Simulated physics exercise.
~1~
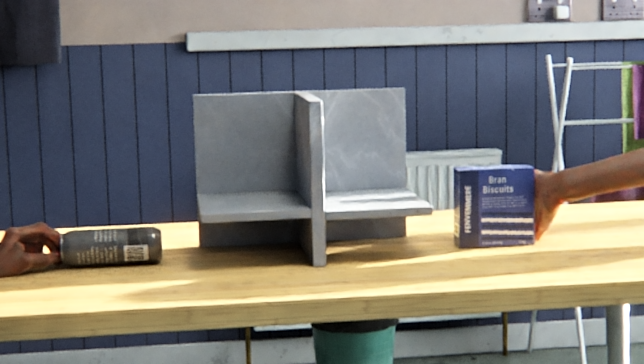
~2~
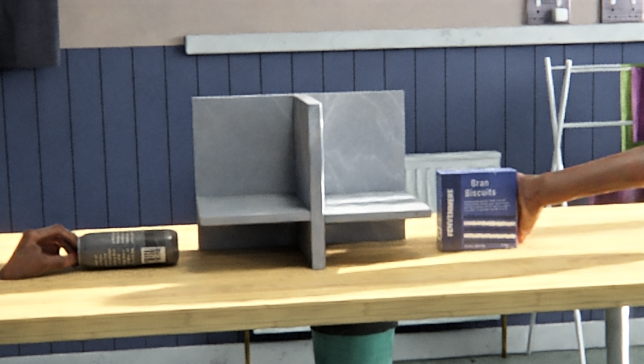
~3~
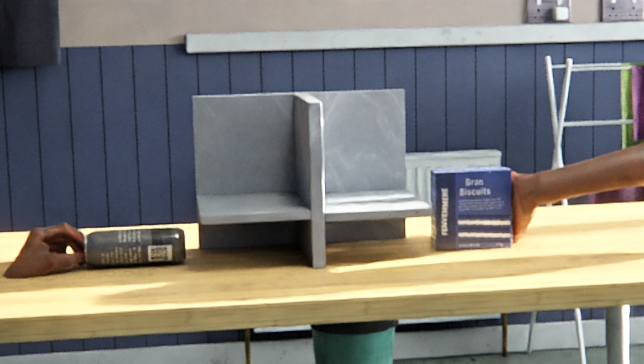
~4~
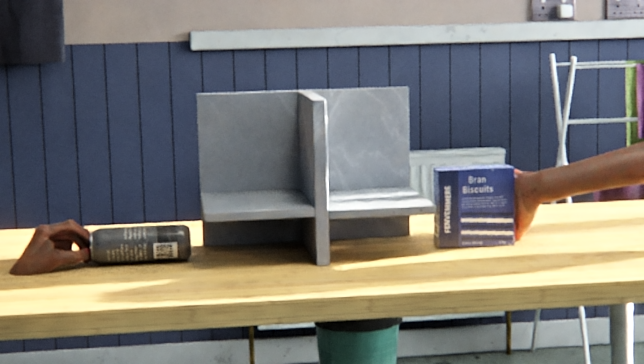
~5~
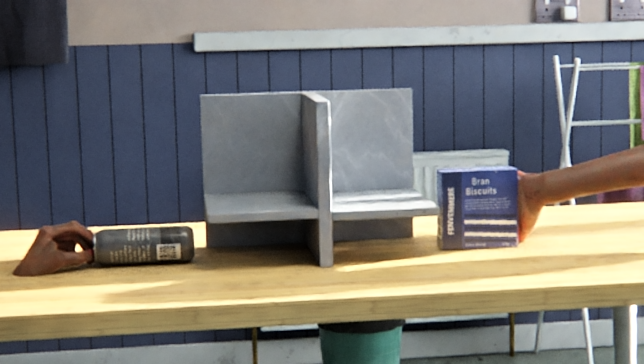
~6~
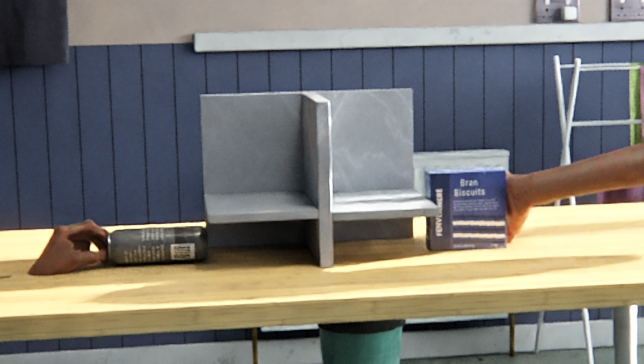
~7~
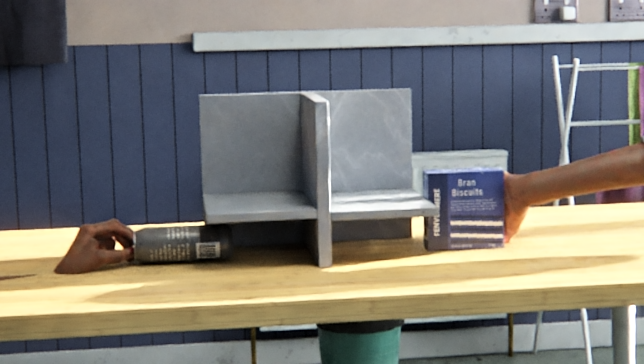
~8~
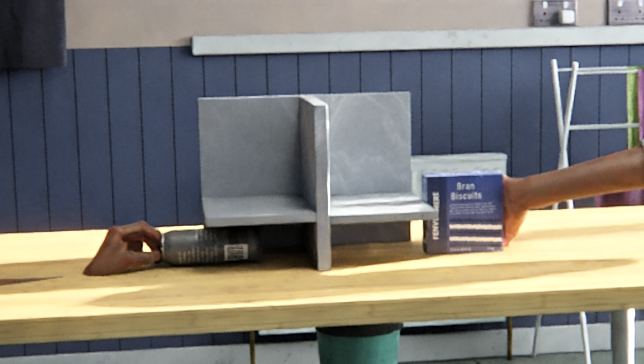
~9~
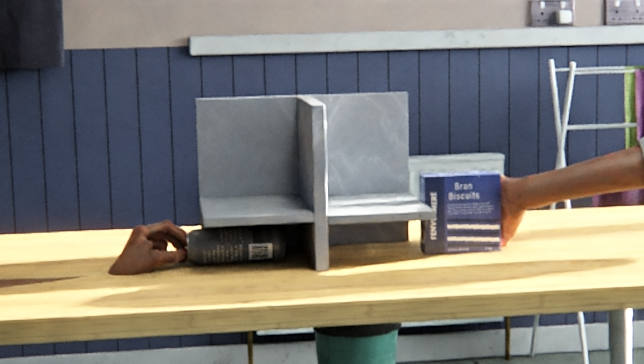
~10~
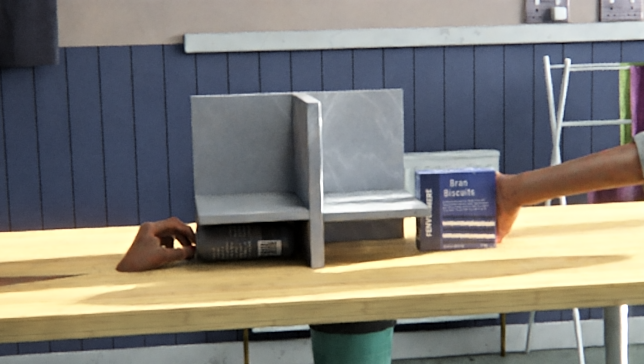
A grey two-sided shelf stood on a wooden table while hands pushed a dark can lying on its side from the left and an upright blue biscuit packet from the right; the can slid underneath, but the taller packet stopped at the shelf's edge.
